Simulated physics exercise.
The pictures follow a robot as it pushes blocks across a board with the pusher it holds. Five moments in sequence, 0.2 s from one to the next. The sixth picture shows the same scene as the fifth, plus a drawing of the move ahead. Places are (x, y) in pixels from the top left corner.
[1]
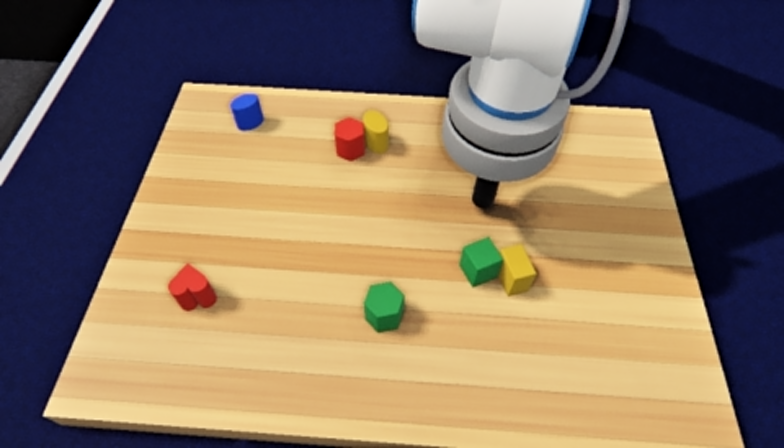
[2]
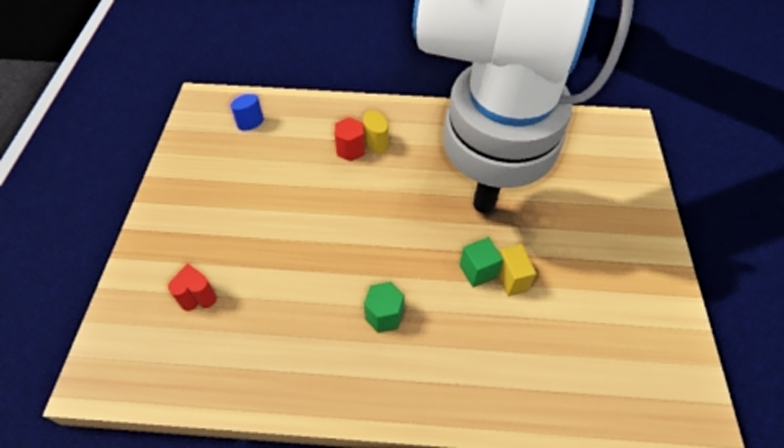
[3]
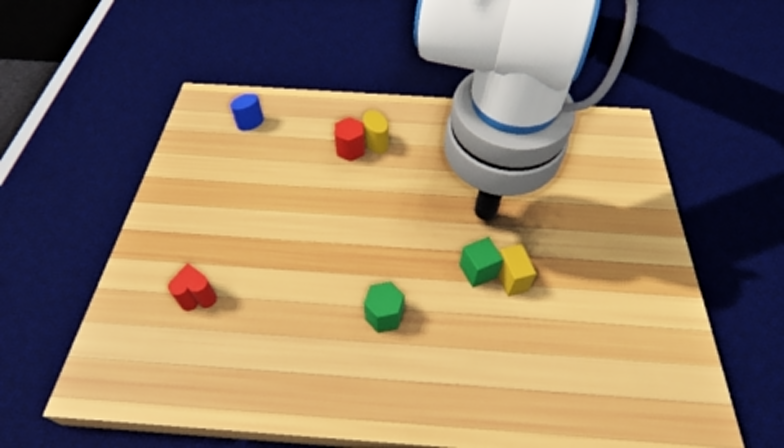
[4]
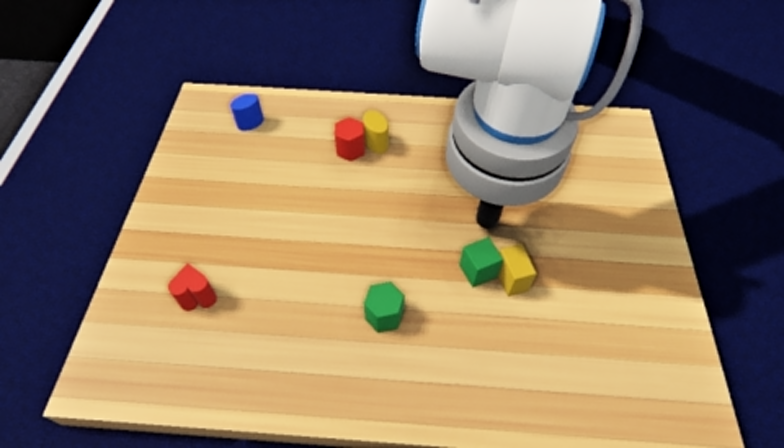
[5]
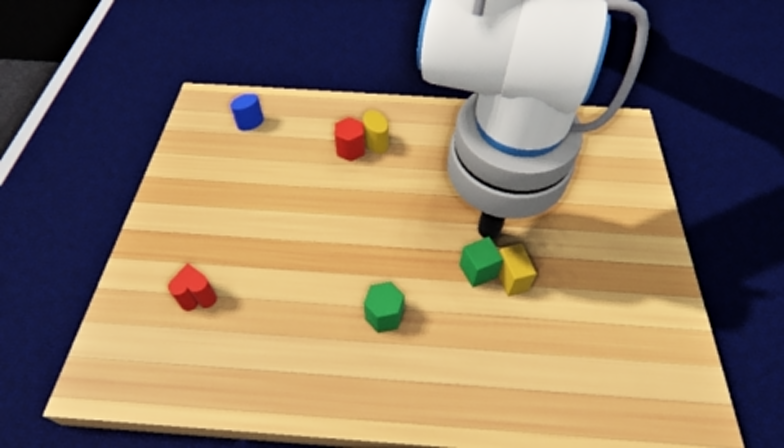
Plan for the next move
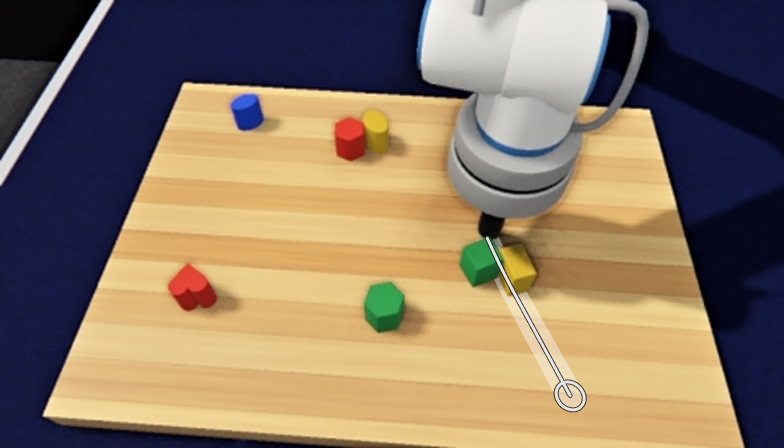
The clip shows a robotic arm above a wooden board scattered with small red, green, yellow and blue blocks; its black tip moves slowly toward the touching green and yellow blocks, while the pieces stay almost entirely still.
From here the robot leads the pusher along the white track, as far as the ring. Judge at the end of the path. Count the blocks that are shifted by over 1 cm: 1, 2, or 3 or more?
This push will displace one block.
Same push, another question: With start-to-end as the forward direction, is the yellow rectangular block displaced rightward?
No.
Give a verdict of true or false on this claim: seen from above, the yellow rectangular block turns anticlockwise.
True - the claim holds.
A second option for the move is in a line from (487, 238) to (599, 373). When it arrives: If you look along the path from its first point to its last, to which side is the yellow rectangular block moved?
The right-hand side.
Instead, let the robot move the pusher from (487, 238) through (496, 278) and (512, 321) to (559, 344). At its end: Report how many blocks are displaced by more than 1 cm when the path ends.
Expect two.
The drawn path runs from (487, 238) to (570, 396).
What follows on the original path. One third of the way, pusher (513, 279); green square (481, 256); yellow rectangular block (541, 290), turned 20° anticlockwise.
Two thirds of the way, pusher (542, 333); green square (481, 256); yellow rectangular block (583, 333), turned 65° anticlockwise.
At the end, pusher (575, 391); green square (481, 256); yellow rectangular block (596, 341), turned 90° anticlockwise.
